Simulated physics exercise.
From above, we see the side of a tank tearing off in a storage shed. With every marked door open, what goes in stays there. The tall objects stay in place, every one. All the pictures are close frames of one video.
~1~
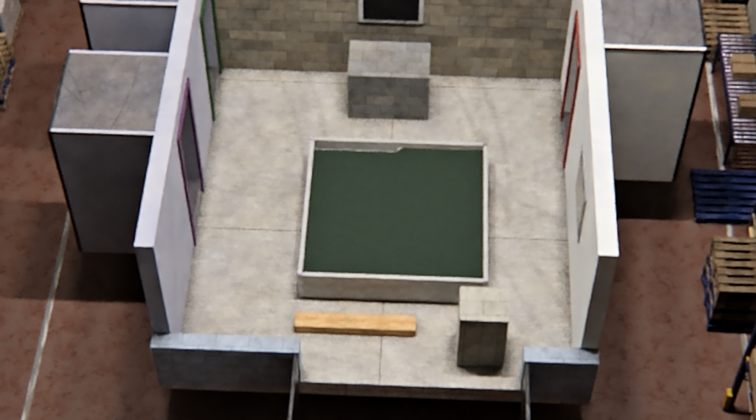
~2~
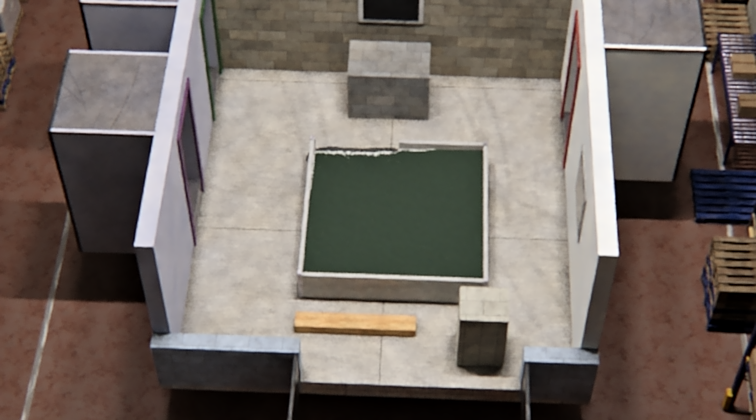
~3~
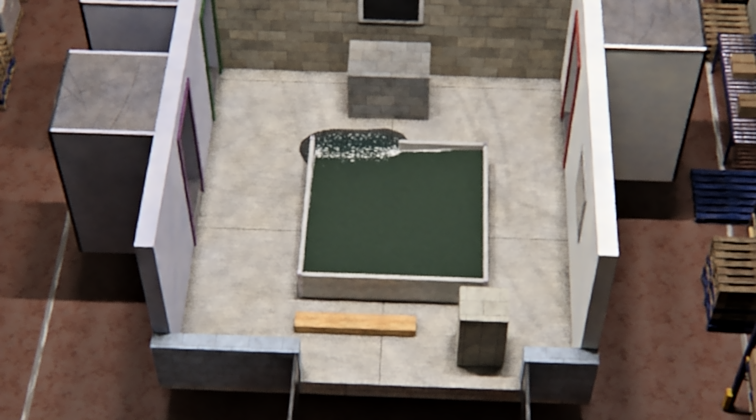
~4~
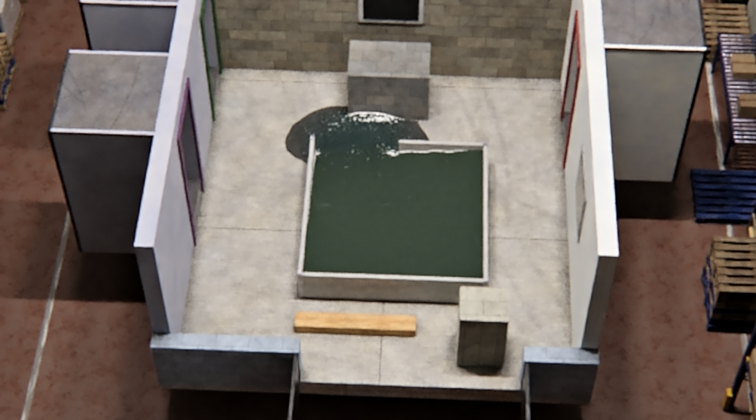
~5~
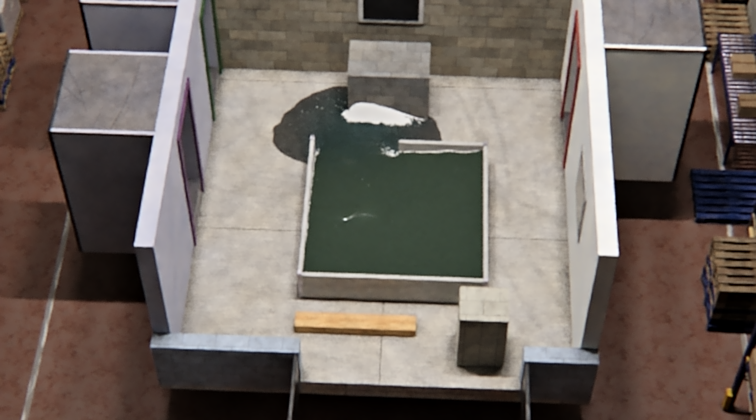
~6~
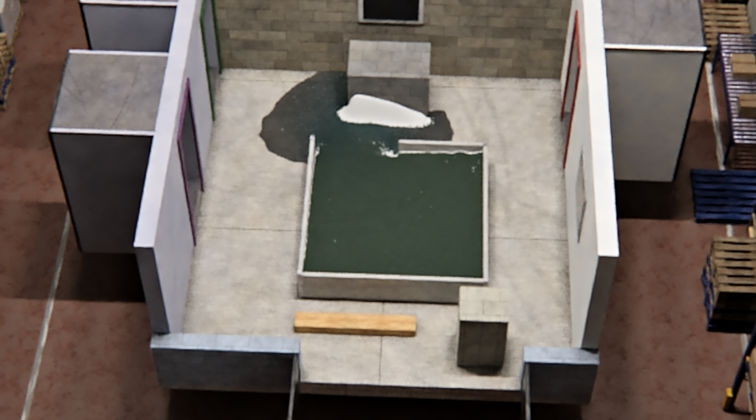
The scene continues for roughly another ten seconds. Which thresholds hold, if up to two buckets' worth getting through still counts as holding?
The red door holds; the purple door holds; the green door does not hold.
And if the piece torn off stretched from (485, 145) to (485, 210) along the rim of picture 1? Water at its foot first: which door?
That is the door marked red.
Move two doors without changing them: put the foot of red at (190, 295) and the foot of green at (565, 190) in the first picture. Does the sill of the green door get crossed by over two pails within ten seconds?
I'd say the green one doesn't reach the mark.
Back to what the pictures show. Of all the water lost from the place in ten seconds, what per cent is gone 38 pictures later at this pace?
About 50 per cent.
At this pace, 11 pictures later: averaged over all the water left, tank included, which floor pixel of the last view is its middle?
My guess is about (379, 190).
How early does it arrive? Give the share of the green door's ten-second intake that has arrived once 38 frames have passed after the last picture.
Around 95 in a hundred.
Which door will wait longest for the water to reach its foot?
I'd say the purple-painted one.
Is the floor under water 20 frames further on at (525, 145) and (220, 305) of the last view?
In turn: Under water, dry.
A moment on, water covers 20 % of the floor; the red door not reached, the purple door not reached, the green door not reached.
Next, water covers 35 % of the floor; the red door wet at the sill, nothing in, the purple door not reached, the green door under two buckets in.
Then, water covers 55 % of the floor; the red door wet at the sill, nothing in, the purple door wet at the sill, nothing in, the green door far over two buckets in.
Later, water covers 85 % of the floor; the red door under two buckets in, the purple door wet at the sill, nothing in, the green door far over two buckets in.
In the end, water covers 95 % of the floor; the red door under two buckets in, the purple door wet at the sill, nothing in, the green door far over two buckets in.
